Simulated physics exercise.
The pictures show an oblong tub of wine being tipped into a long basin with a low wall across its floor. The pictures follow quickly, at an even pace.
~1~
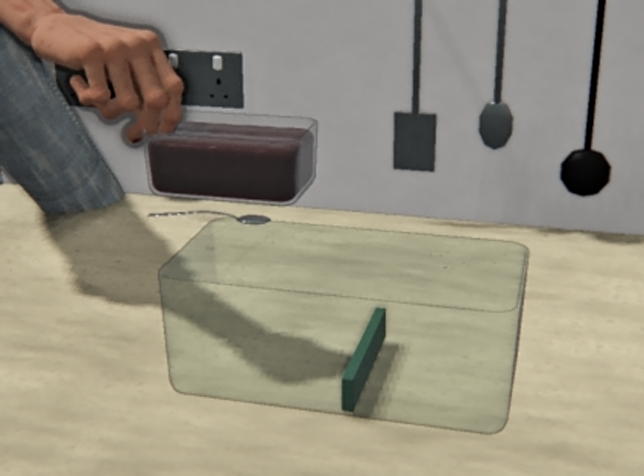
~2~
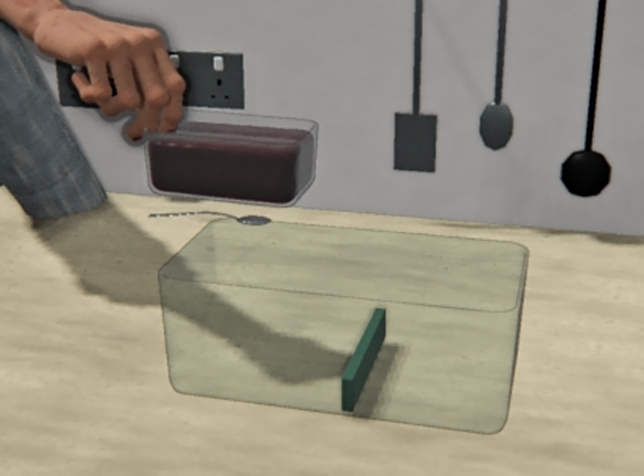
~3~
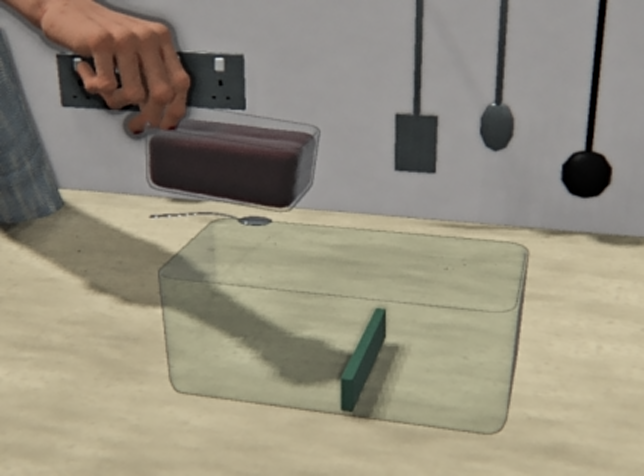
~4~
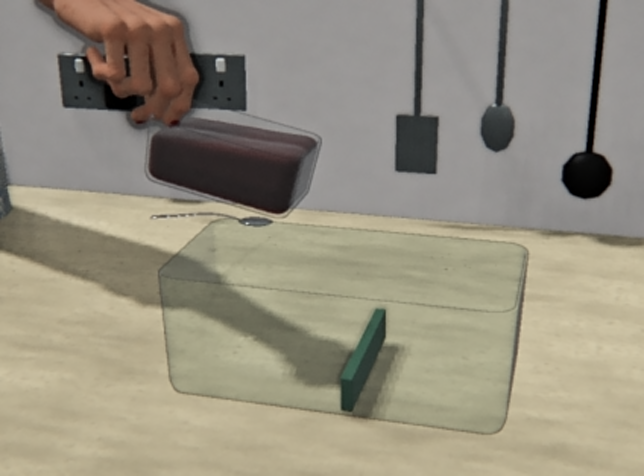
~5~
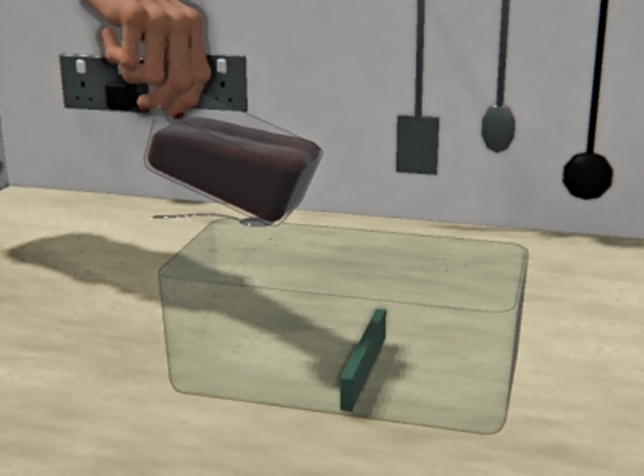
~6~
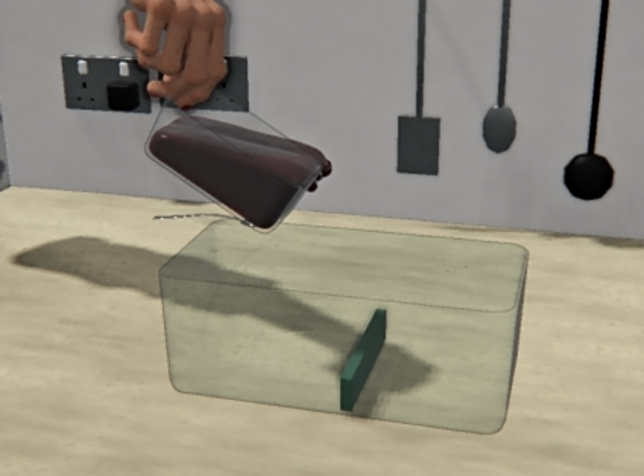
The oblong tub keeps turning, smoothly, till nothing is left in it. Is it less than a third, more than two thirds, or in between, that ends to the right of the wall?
In the end between a third and two thirds is right of the wall.
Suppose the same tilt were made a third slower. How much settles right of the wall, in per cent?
About 60 per cent.
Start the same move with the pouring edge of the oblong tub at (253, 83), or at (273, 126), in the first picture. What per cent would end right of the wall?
Roughly 10 per cent, and 10 per cent.
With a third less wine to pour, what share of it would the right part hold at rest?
Near 20 %.
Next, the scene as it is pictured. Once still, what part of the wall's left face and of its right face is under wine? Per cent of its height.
Near 30 on the left, 30 on the right.
A moment on, the oblong tub is tipped on its side and 16 per cent is still to pour, 32 is left of the wall and 29 right of it.
Next, the oblong tub is tipped on its side and 3 per cent is still to pour, 50 is left of the wall and 45 right of it.
Then the oblong tub is tipped on its side and 1 per cent is still to pour, 54 is left of the wall and 43 right of it.
Later the oblong tub is tipped on its side and 0 per cent is still to pour, 55 is left of the wall and 43 right of it.
At rest 55 per cent lies left of the wall, 43 right of it and 1 outside.
